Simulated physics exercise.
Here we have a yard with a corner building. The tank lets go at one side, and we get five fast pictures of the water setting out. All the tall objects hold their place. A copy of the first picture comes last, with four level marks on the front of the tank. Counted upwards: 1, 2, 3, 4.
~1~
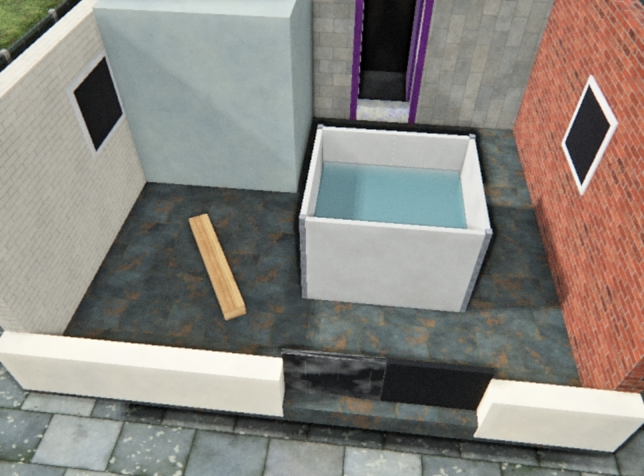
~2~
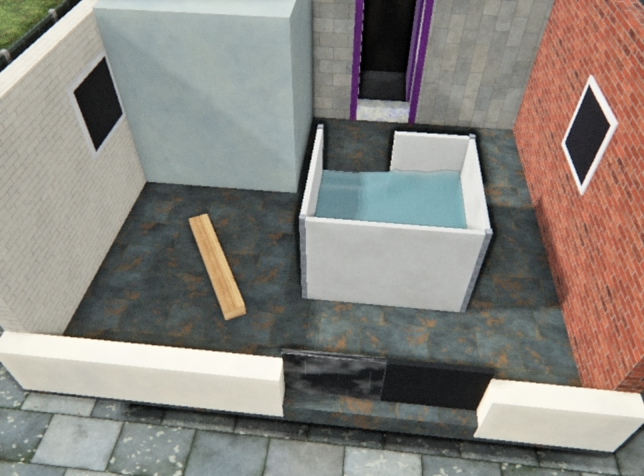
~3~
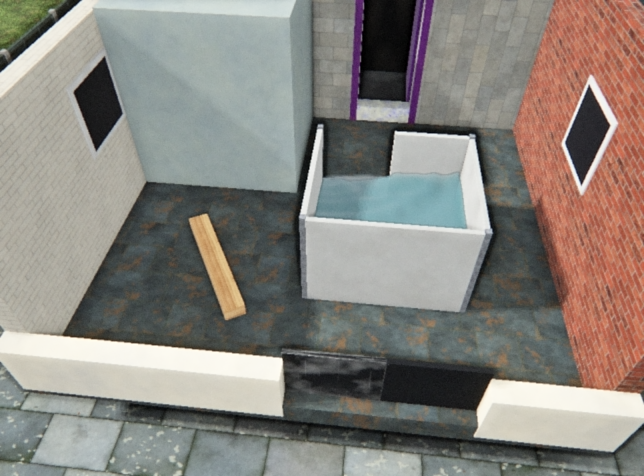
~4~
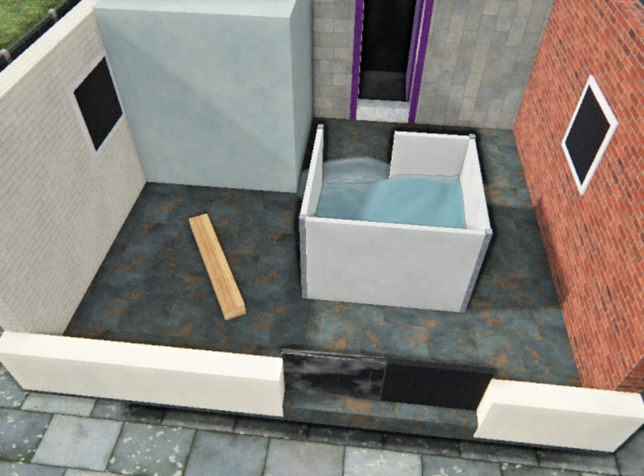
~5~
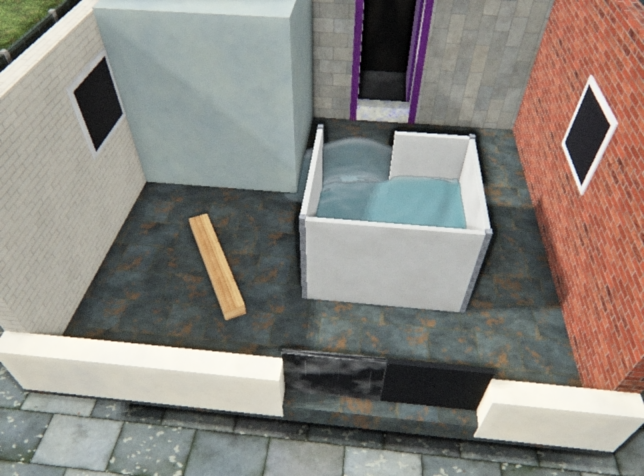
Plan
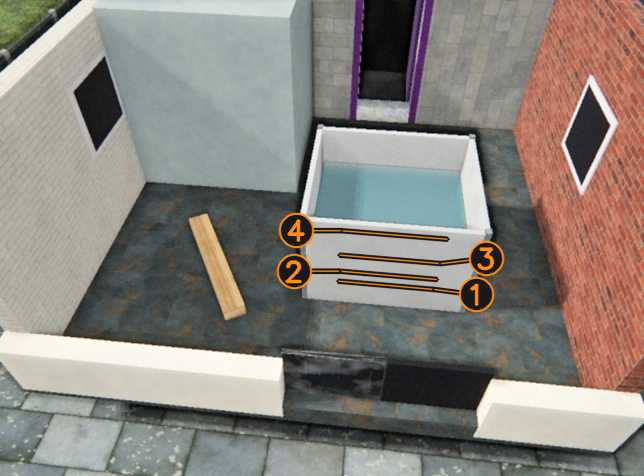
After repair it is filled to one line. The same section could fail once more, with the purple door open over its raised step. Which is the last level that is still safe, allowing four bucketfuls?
Line 2.
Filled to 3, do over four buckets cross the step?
Yes, it does.
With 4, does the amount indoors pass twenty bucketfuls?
Yes.
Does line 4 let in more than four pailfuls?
Yes, that goes wrong.
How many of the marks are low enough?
Two of them.
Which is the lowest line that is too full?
That is line 3.
On the marked copy, 1 at (386, 285); 2 at (387, 275); 3 at (390, 259); 4 at (393, 234); from the bottom up 1, 2, 3, 4.
For line 1, nothing gets over.
For line 2, a splash gets over, under a bucket.
For line 3, about 10 bucketfuls get in.
For line 4, dozens of bucketfuls pour in.
